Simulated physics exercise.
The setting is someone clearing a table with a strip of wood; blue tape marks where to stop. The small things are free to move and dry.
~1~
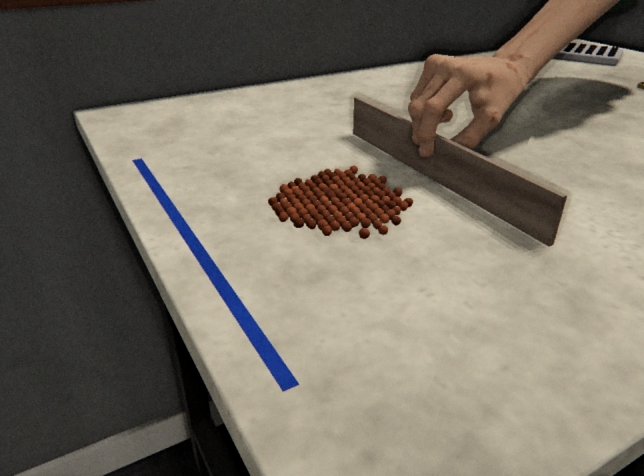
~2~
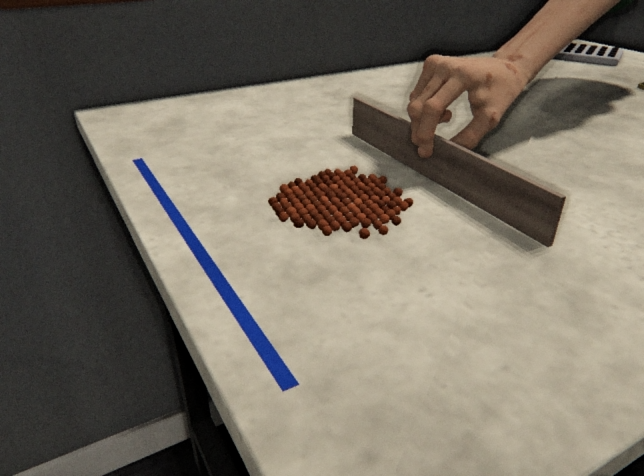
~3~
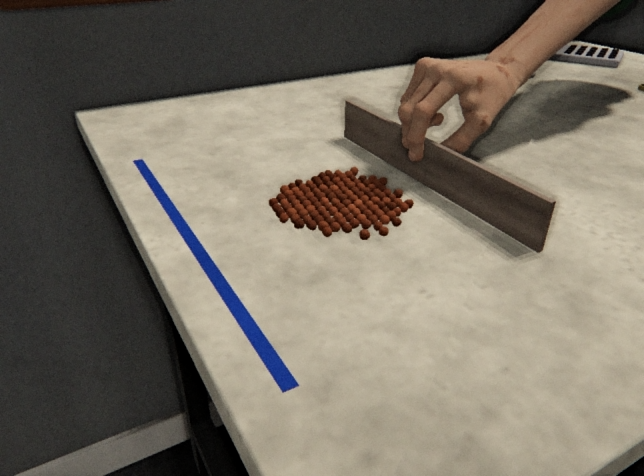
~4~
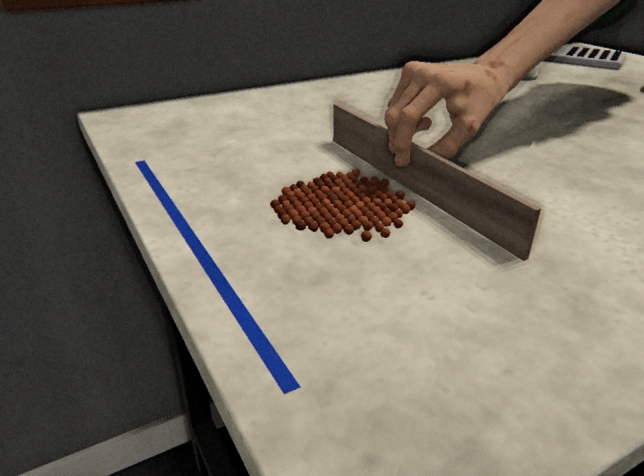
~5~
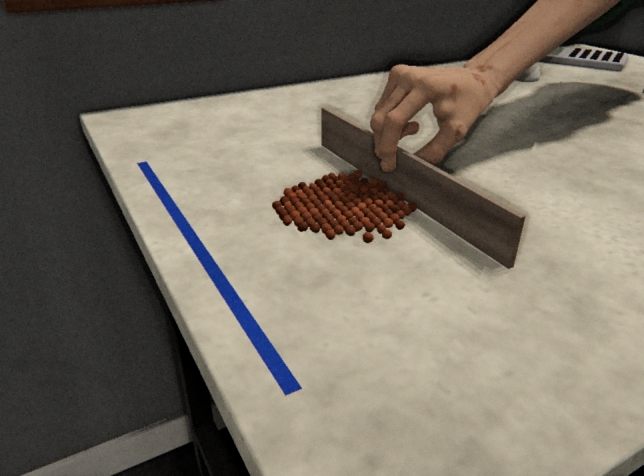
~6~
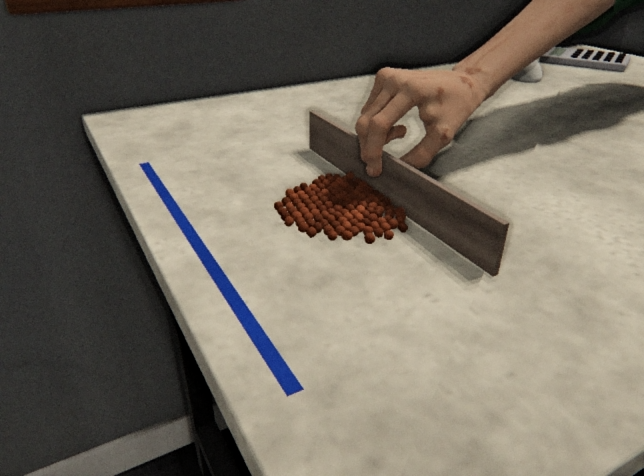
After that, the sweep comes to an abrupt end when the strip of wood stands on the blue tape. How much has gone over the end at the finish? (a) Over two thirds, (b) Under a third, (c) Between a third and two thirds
Option c: Between a third and two thirds.
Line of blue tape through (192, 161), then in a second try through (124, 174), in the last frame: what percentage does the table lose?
0 and 100 percent, roughly.
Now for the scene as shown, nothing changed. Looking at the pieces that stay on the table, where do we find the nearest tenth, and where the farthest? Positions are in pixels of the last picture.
You'd find the near tenth around (209, 322) and the far one around (147, 200).
Soon after the last picture, strip of wood still moving, near (292, 175); heap all on the table, its front near (213, 235).
A little later, strip of wood stopped at the blue tape; heap about a third over the edge.
Later still, strip of wood stopped at the blue tape; heap about half over the edge.
At rest, strip of wood stopped at the blue tape; heap about half over the edge.
